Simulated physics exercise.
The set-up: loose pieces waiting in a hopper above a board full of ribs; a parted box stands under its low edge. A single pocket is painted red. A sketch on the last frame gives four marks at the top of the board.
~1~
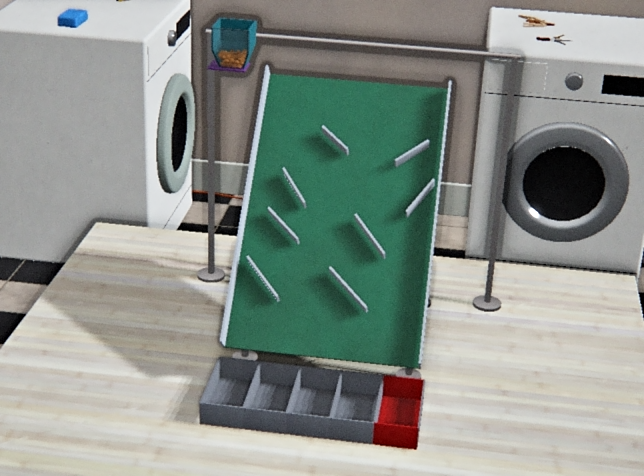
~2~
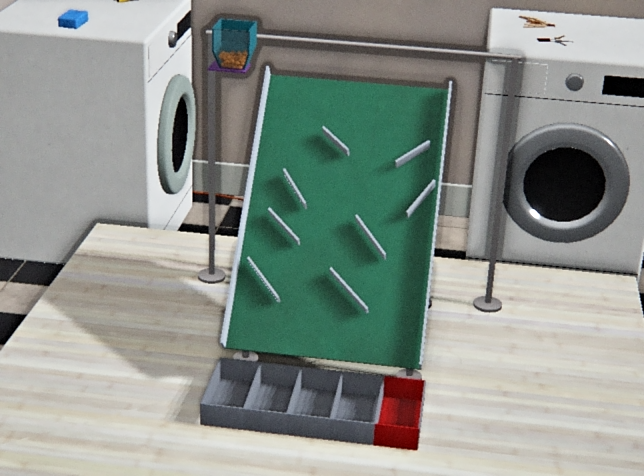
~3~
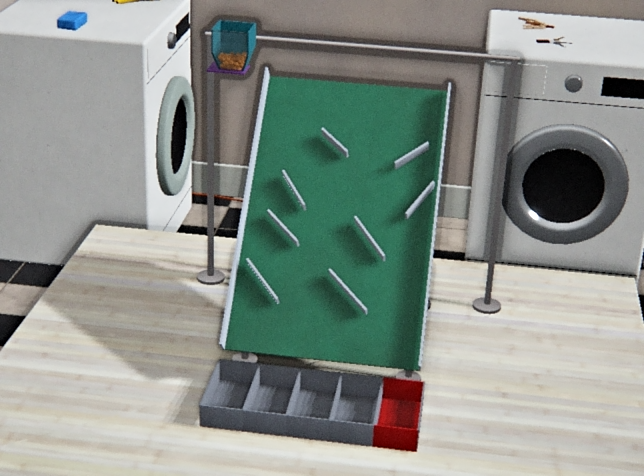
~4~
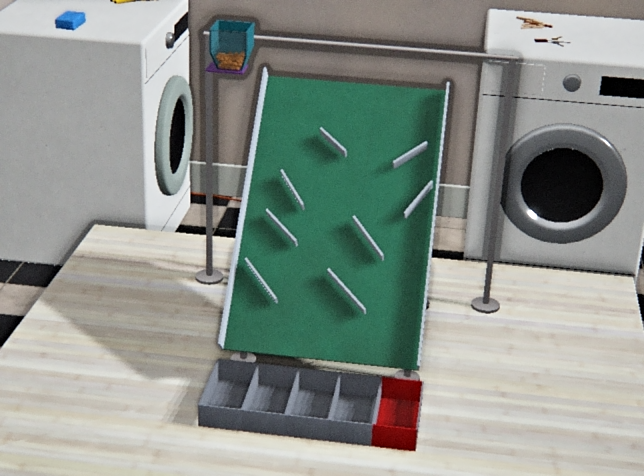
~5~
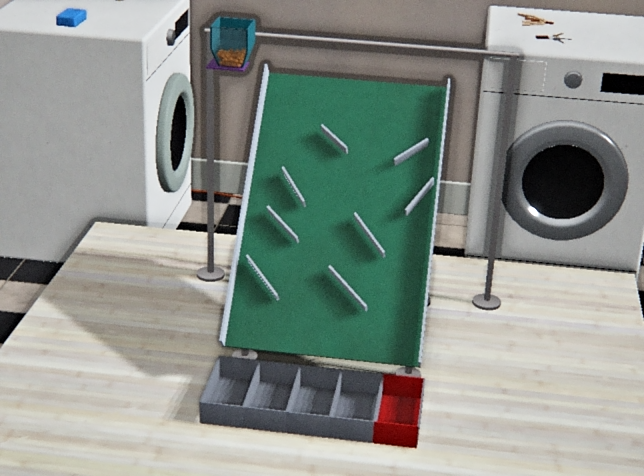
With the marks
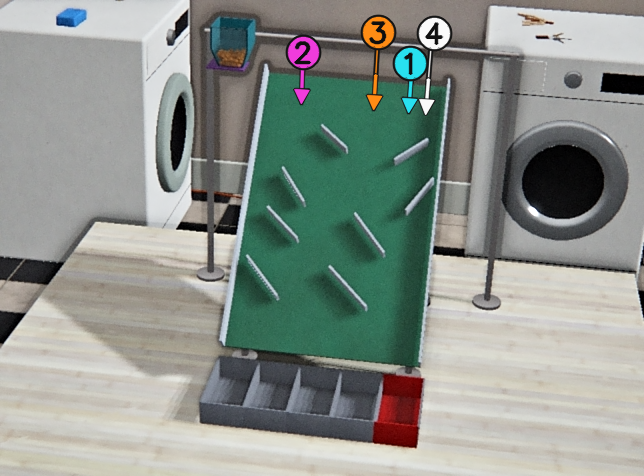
A green ribbed board stands still above a parted box with one red pocket.
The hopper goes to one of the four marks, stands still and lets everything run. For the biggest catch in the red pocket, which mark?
Use mark 3.
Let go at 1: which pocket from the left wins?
The fifth.
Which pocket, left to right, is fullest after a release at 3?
The fifth.
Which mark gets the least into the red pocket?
Mark 2.
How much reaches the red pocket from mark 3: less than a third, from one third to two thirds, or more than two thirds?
It is more than two thirds.
On the marked copy, mark 1 meets the board at (409, 107); mark 2 meets the board at (301, 98); mark 3 meets the board at (373, 104); mark 4 meets the board at (426, 109).
If 1 is chosen, close to two thirds in the red pocket, close to a quarter in other pockets, a small share outside the box.
If 2 is chosen, close to a third in the red pocket, close to two thirds in other pockets, only a few outside the box.
If 3 is chosen, the bulk in the red pocket, a small share in other pockets.
If 4 is chosen, close to half in the red pocket, close to a quarter in other pockets, a small share held on the board, a small share outside the box.
